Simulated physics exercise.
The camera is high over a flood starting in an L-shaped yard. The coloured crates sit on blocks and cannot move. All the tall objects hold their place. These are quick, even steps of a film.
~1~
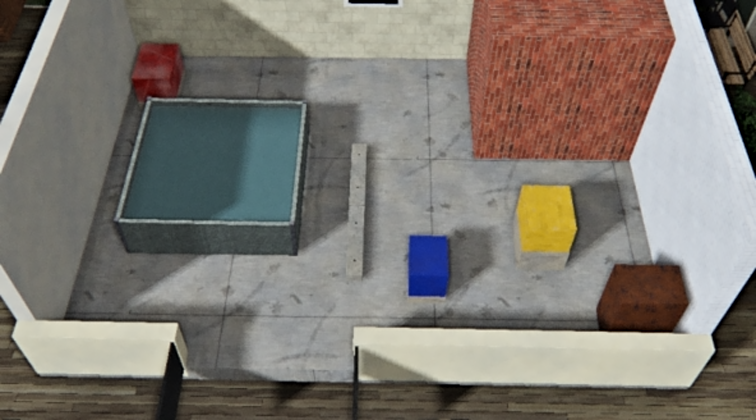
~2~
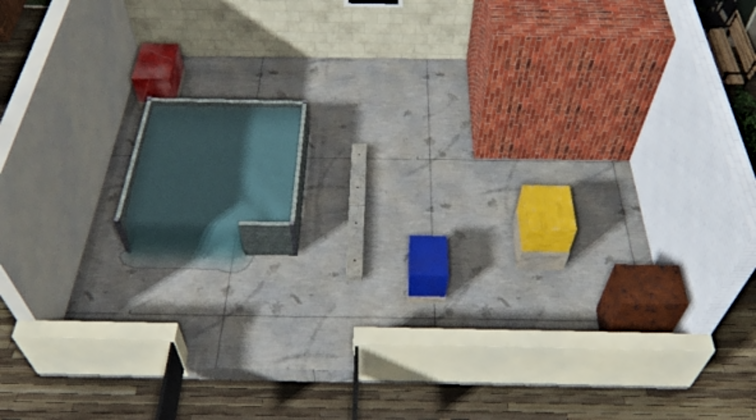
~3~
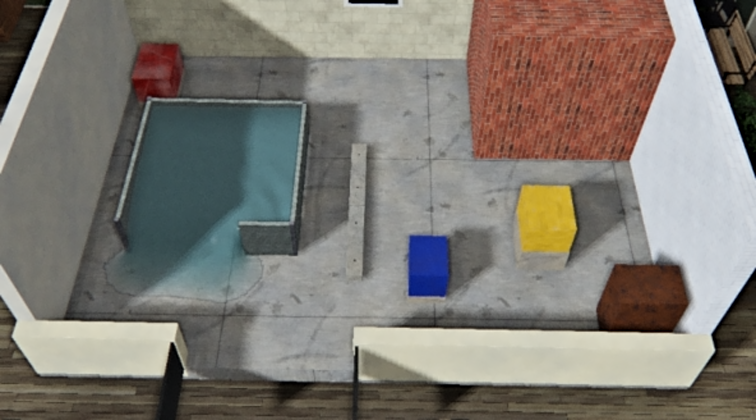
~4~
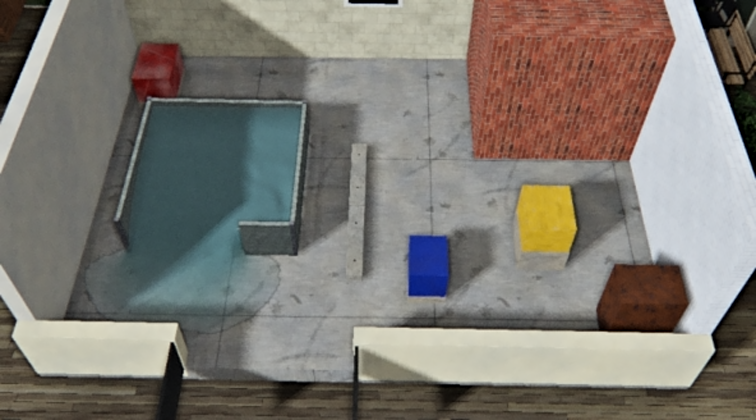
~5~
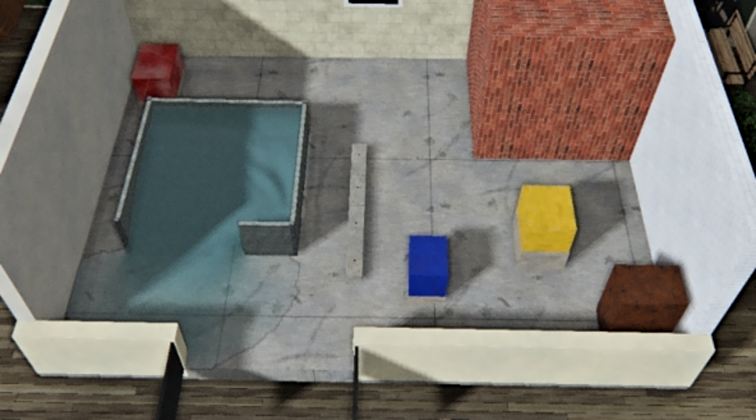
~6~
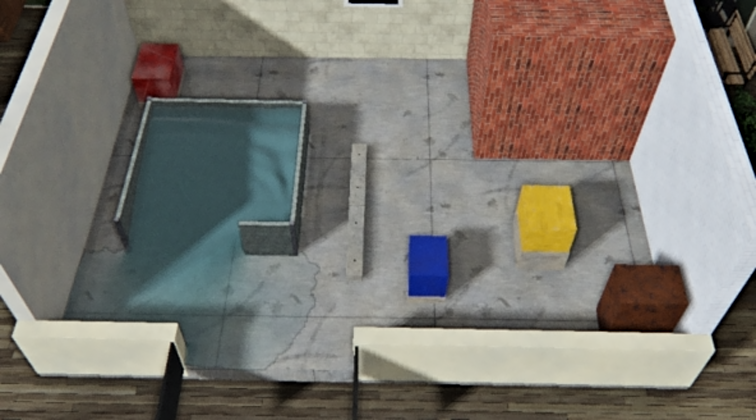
In a walled yard with red, blue, yellow and brown blocks, part of a tank's front side opened, and water poured out and spread across the grey floor toward the viewer and the right.
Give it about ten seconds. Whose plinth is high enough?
The yellow crate stays dry; the red crate gets wet; the blue crate stays dry.
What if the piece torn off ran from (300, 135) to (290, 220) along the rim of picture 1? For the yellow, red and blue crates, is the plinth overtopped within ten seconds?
The yellow one keeps dry, the red one escapes it, the blue one takes water.
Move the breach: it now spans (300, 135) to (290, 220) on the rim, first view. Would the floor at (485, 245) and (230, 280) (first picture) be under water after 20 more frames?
In turn: Flooded, clear.
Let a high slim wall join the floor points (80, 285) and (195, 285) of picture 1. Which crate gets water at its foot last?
That is the yellow one.
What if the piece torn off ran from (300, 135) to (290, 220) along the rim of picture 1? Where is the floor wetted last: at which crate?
It is the one in red.
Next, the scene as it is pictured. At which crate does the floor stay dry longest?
That is the yellow-painted one.
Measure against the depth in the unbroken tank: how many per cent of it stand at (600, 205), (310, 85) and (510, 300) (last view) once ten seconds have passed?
About 6, 6 and 10 per cent.
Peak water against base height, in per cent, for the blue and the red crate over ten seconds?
Near 80 and 160 in a hundred.
A moment on, water covers 15 % of the floor; the yellow crate not reached, the red crate not reached, the blue crate not reached.
Next, water covers 15 % of the floor; the yellow crate not reached, the red crate not reached, the blue crate not reached.
Then, water covers 30 % of the floor; the yellow crate not reached, the red crate water round its plinth, the blue crate water round its plinth.
Later, water covers 70 % of the floor; the yellow crate water round its plinth, the red crate water round its plinth, the blue crate water round its plinth.
In the end, water covers 95 % of the floor; the yellow crate stayed above the water, the red crate was topped, the blue crate stayed above the water.
